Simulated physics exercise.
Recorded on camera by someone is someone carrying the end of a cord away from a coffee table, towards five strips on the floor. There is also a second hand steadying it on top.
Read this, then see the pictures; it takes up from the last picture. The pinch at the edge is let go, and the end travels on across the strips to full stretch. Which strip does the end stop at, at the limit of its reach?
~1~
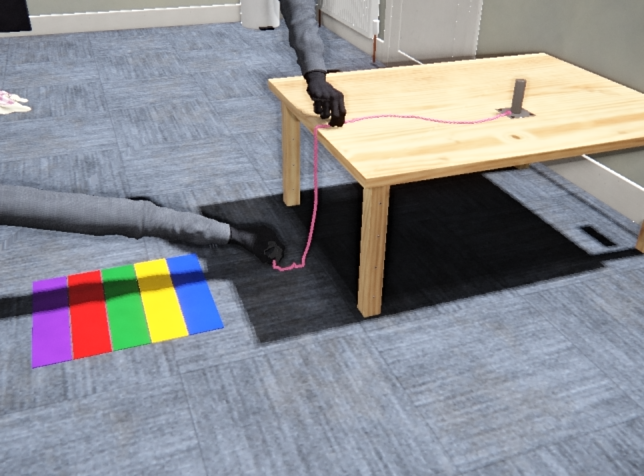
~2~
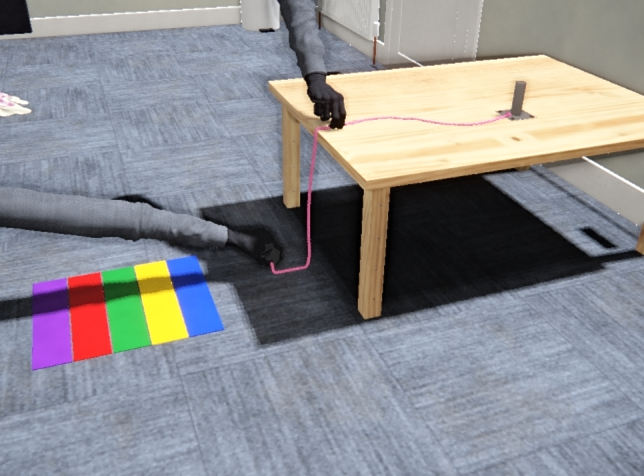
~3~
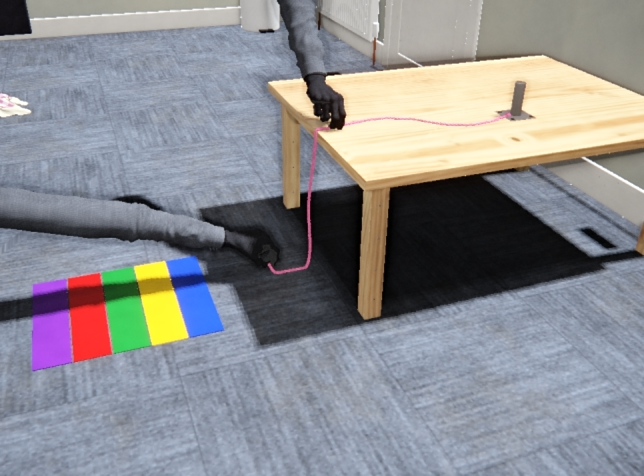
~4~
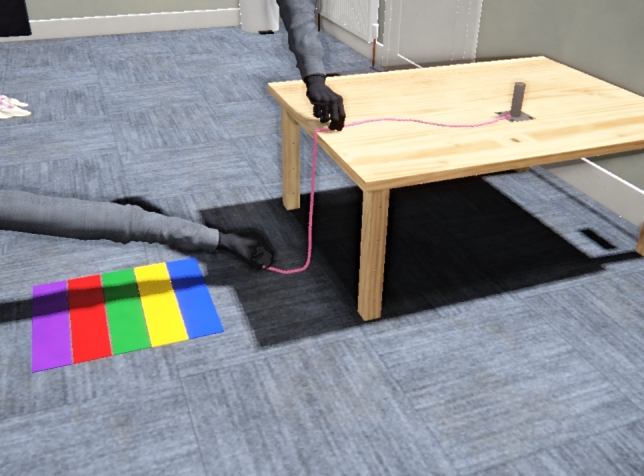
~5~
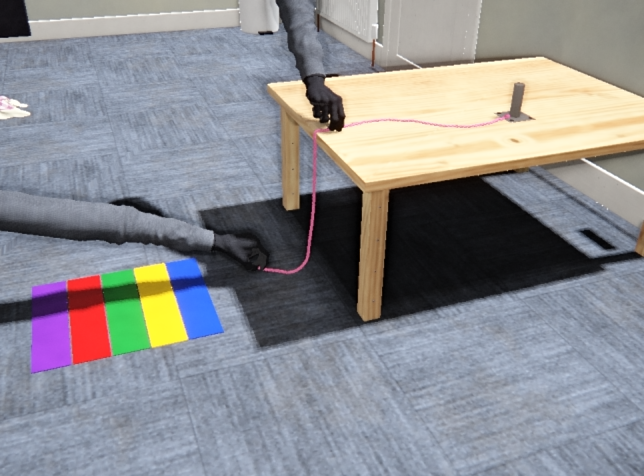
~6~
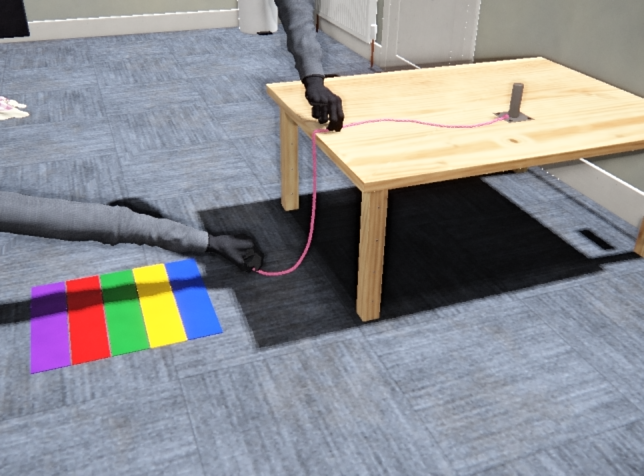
It stops at the yellow strip.
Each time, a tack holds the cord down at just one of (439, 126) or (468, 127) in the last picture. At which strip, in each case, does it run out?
Colour per try: Yellow / yellow.
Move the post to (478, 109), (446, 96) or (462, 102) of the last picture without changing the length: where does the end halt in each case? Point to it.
The places are (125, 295), (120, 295) and (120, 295).
Soon after, end near (220, 275); short of the strips.
After that, end near (179, 283); over blue.
At the stop, end near (154, 288); over yellow. The yellow one.
